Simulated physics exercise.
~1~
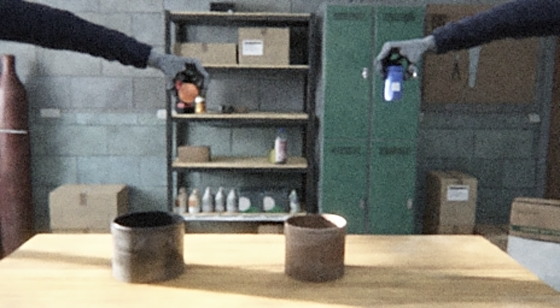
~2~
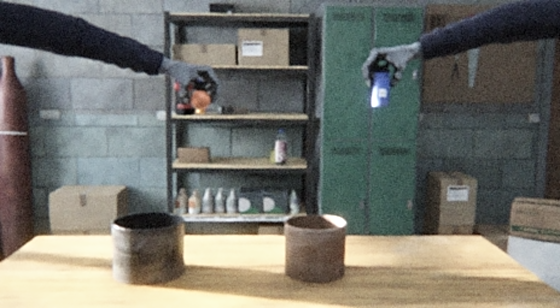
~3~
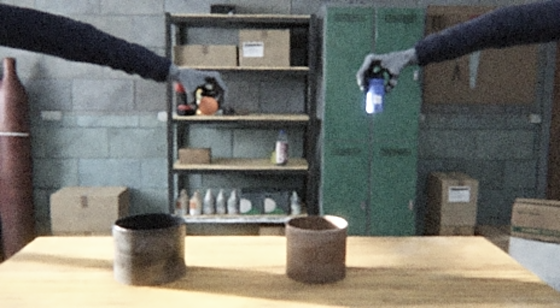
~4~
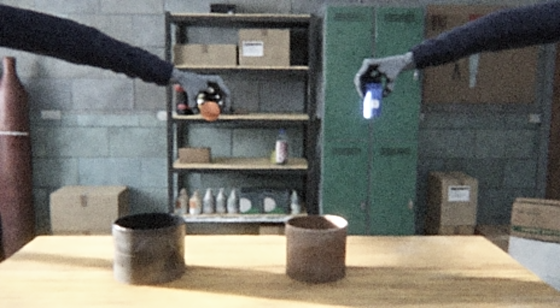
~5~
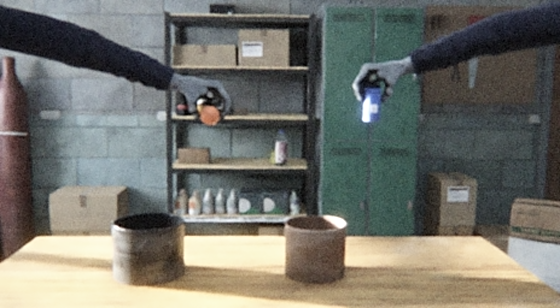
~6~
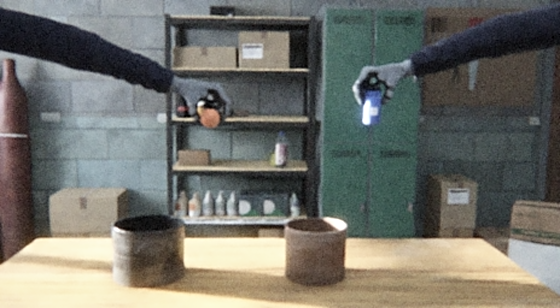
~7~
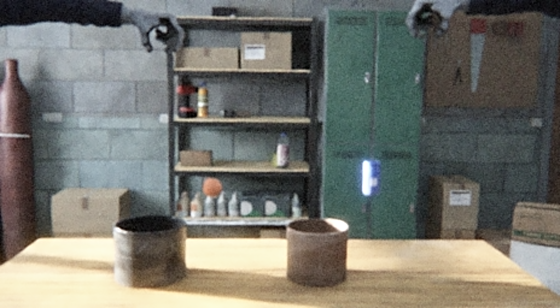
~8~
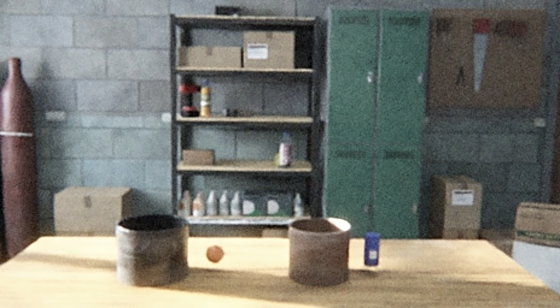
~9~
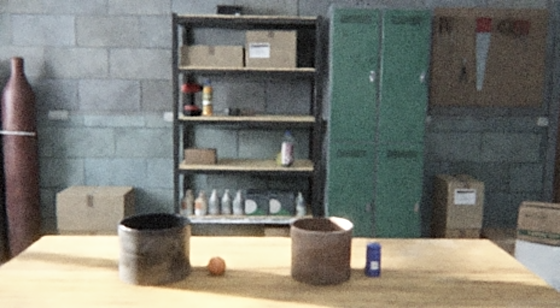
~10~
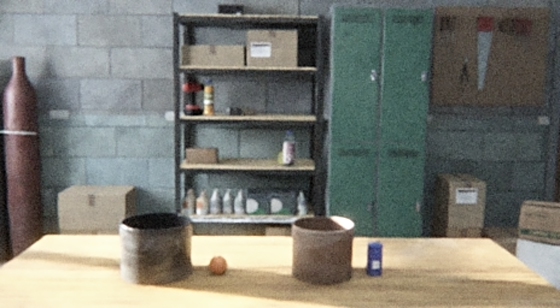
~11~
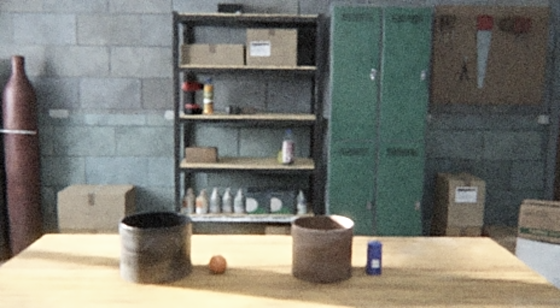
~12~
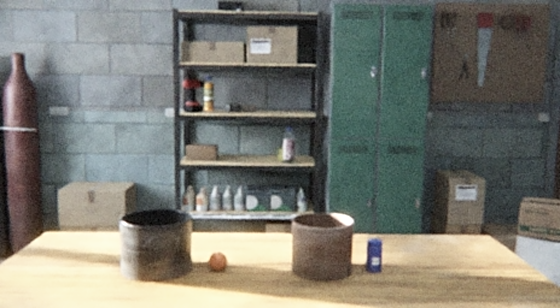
The clip opens on a workshop with a wooden table holding two dark, open metal containers, while two gloved hands reach in from either side, the left holding a small orange tomato and the right a blue shaker. Both hands ease inward, the objects dipping slightly, then hover almost still. The fingers open and the hands draw back as the tomato and shaker drop together. Neither goes into a container. The tomato lands on the table just right of the left pot, and the shaker ends standing upright just right of the rusty bin, where both stay.
